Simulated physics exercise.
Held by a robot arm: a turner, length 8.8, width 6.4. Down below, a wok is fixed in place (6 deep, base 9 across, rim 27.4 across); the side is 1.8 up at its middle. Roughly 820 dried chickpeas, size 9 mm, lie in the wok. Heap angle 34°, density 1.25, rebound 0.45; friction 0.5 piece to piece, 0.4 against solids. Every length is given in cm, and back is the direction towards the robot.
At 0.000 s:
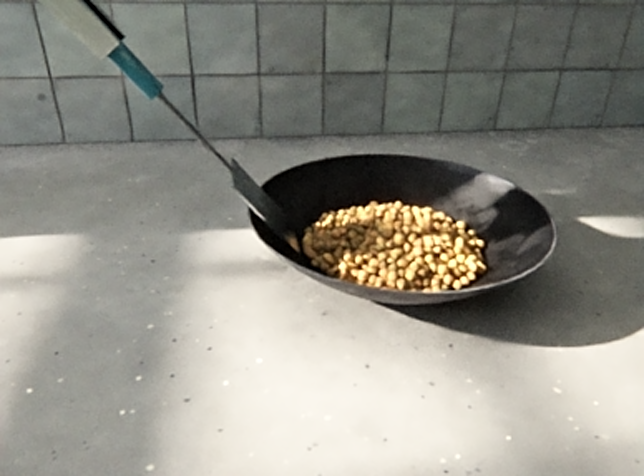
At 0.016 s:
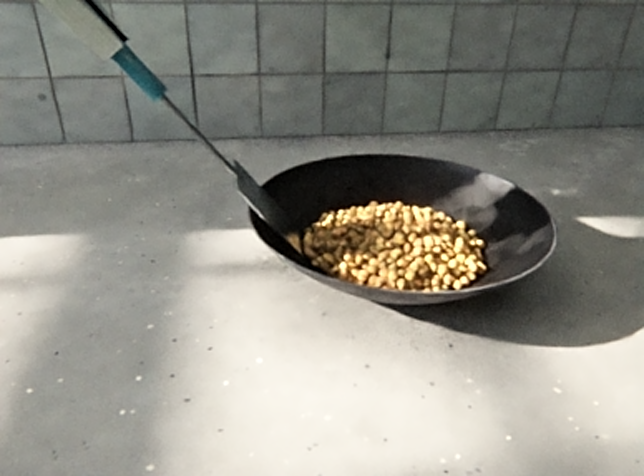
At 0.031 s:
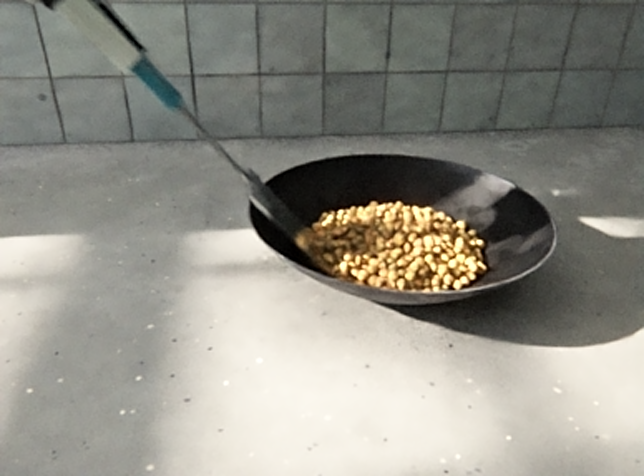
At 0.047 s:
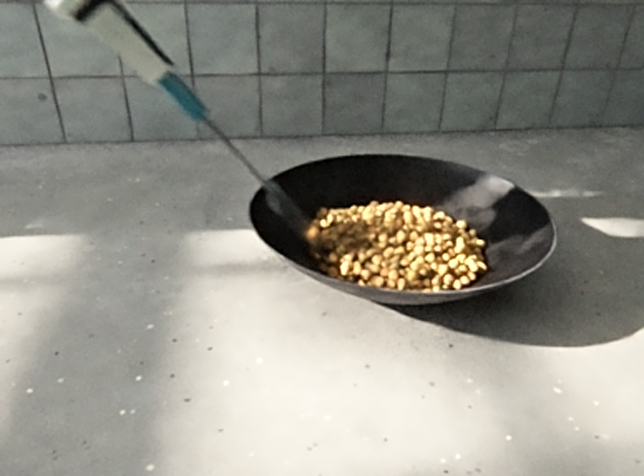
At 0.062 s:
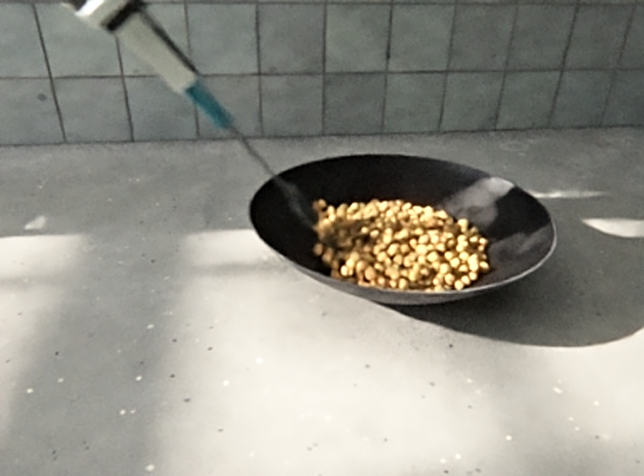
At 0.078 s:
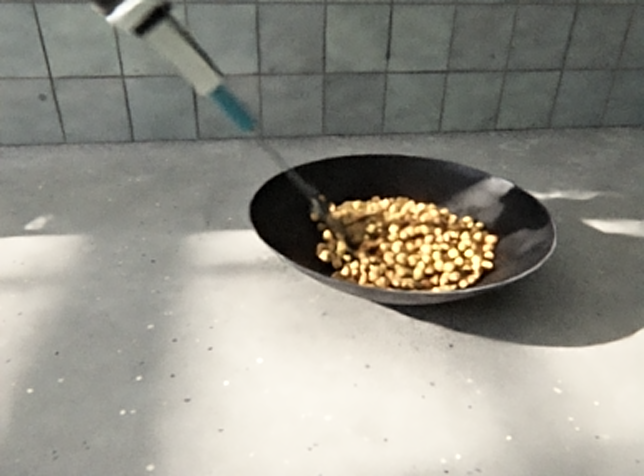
On a grey counter, a turner slides into the chickpeas in a dark wok, nudging them right.
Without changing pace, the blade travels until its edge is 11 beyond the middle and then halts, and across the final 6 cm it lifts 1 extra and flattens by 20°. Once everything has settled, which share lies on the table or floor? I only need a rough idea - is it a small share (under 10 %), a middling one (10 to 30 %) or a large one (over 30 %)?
A large one, over 30 %.
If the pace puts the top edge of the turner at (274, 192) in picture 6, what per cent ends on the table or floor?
My guess is around 25 percent.
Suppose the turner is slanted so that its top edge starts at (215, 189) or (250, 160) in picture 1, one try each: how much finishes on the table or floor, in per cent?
Close to 35 and 35 percent respectively.
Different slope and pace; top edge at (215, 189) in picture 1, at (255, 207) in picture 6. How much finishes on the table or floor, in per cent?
20 per cent.
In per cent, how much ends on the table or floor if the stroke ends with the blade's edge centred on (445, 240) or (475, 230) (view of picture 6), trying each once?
About 0 and 20 per cent.
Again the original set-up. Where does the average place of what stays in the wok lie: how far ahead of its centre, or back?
Ahead, by around 2.0 cm.
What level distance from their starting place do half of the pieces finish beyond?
I'd estimate close to 5 centimetres.
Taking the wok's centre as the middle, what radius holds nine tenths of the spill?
55 centimetres, give or take.
After 0.12 s, sloping 52°, highest piece 7 above the table; 820 in the wok.
After 0.15 s, sloping 47°, highest piece 7 above the table; 820 in the wok.
After 0.37 s, sloping 32°, highest piece 11 above the table; 502 in the wok, 121 on the table or floor, 197 on the blade or in flight.
After 1.42 s, sloping 32°, highest piece 4 above the table; 502 in the wok, 318 on the table or floor.
In the end, 502 in the wok, 318 on the table or floor. That is 39 % on the table or floor.
